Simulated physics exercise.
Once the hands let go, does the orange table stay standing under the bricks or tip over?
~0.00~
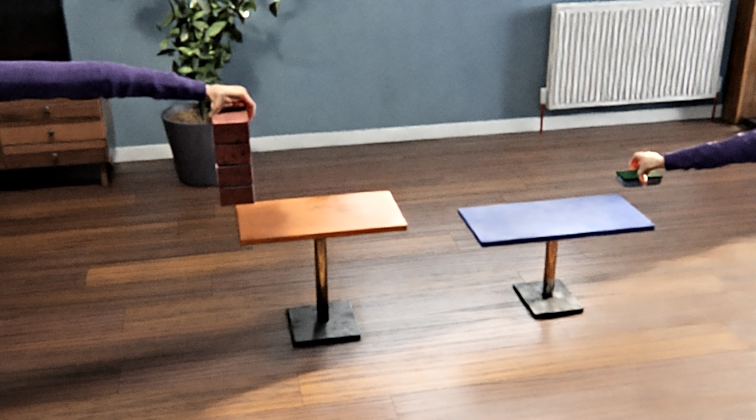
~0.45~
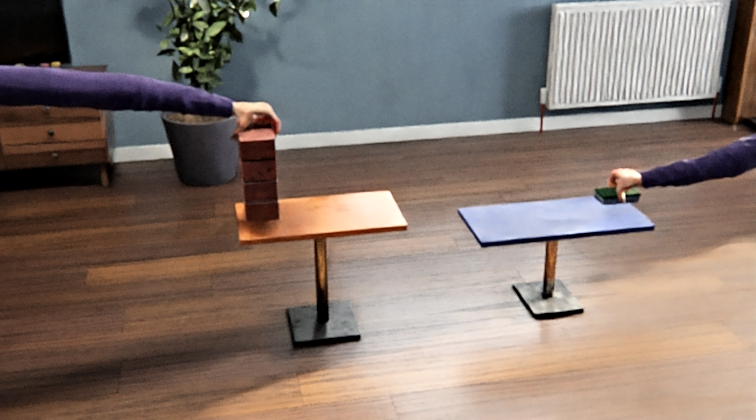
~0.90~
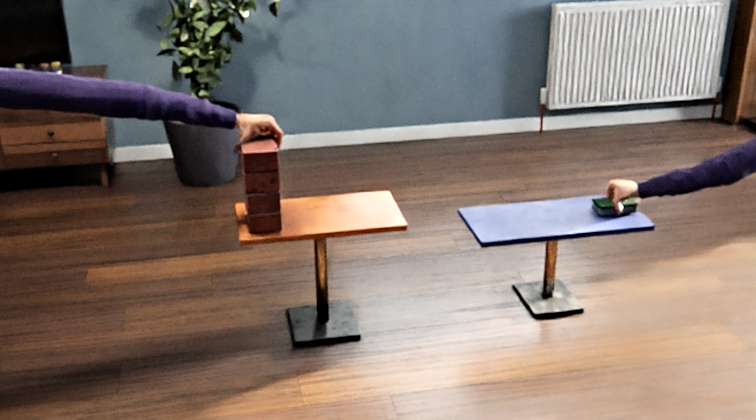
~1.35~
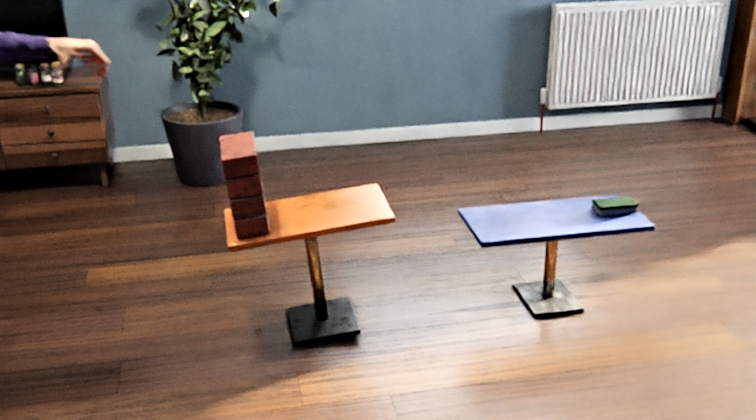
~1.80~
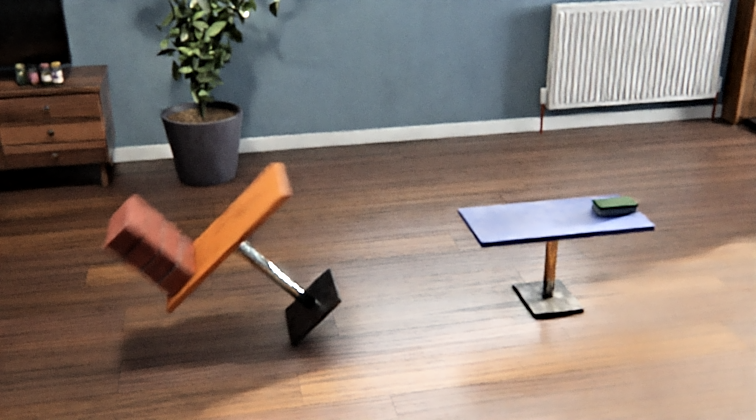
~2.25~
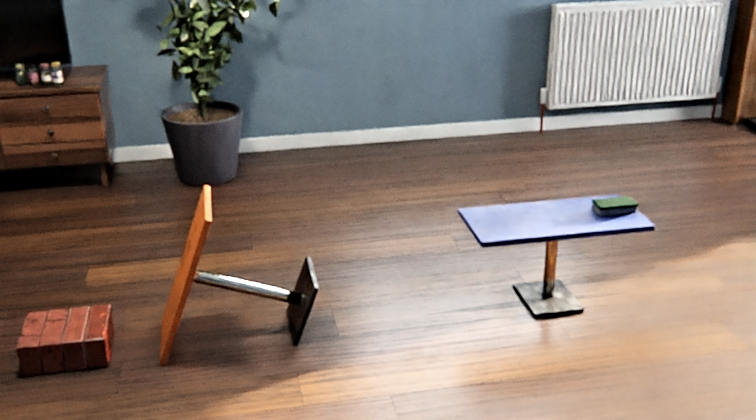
The orange table tips over to the left and the bricks end up on the floor, while the blue table stays standing with the sponge on top.
In a room with a wooden floor, hands set a stack of bricks on the left end of an orange table and a sponge on the right side of a blue table. Released, the orange table topples left, spilling the bricks, while the blue one stays upright.
